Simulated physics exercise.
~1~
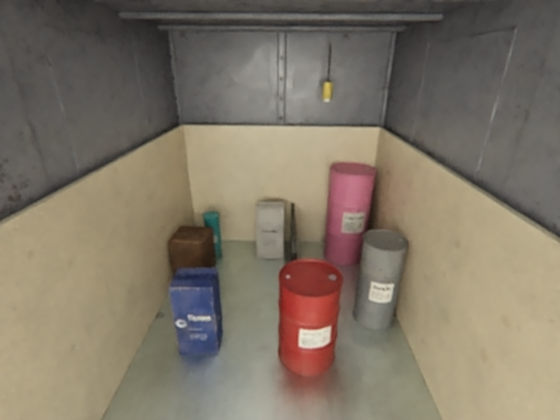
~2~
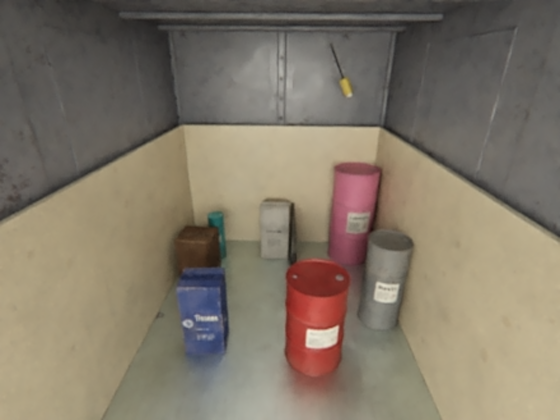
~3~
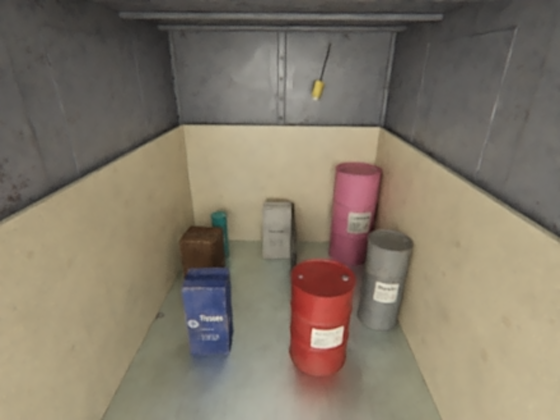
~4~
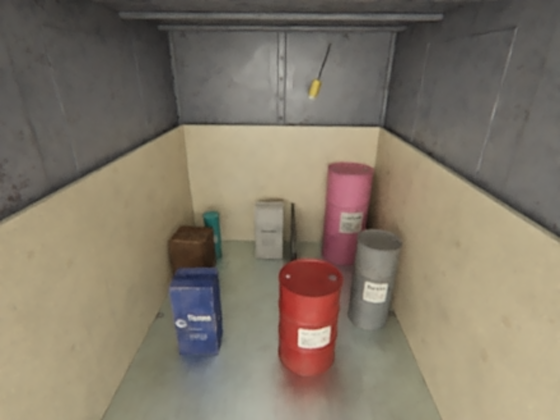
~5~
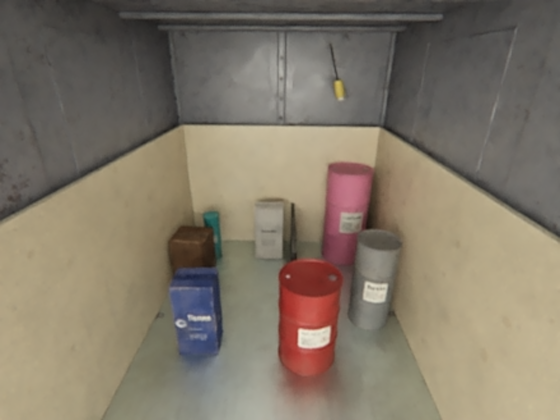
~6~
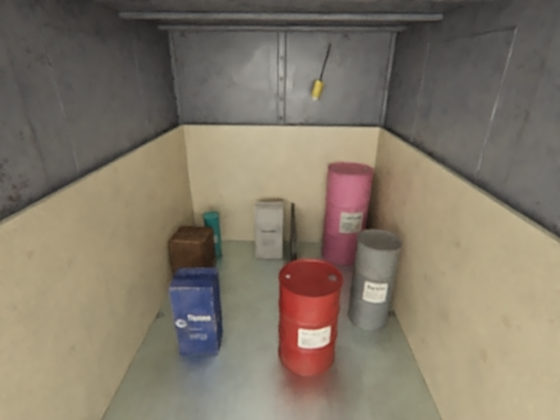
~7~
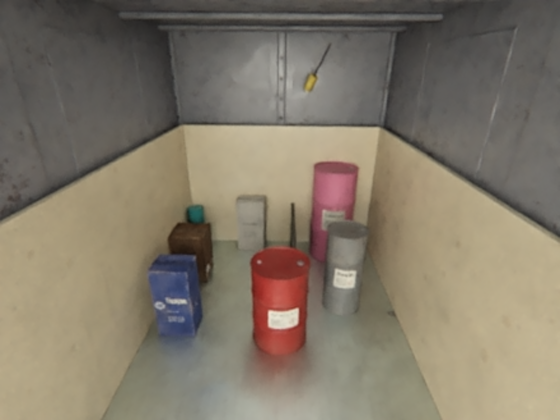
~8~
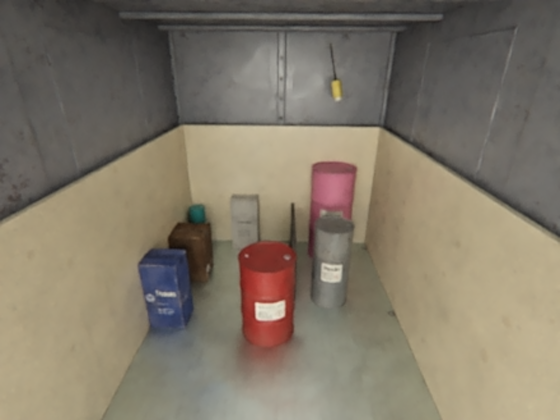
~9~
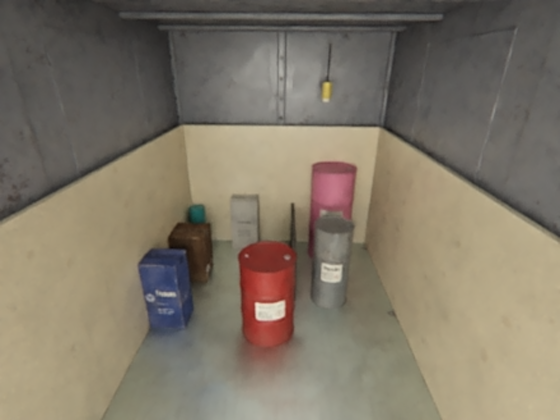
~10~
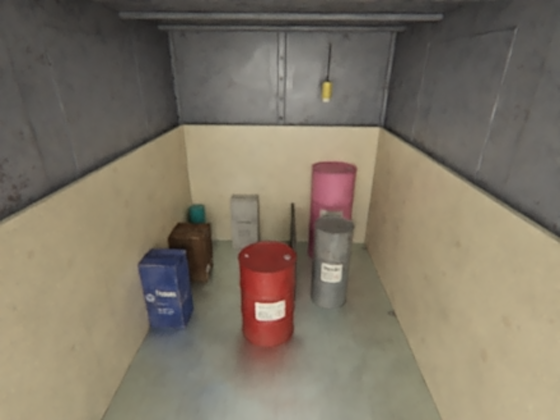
In the load bay of a works van, with a bulkhead at the far end and pale boards along the walls, a blue box, a brown box, a white box, a turquoise canister and red, grey and pink drums stand on the floor. As the hanging lamp swings, most of the load shifts slightly right, then slips back left. After a pause, the drums and the blue and white boxes slide farther left and a little towards the bulkhead, while the brown box barely moves. The lamp settles, and everything rests upright.
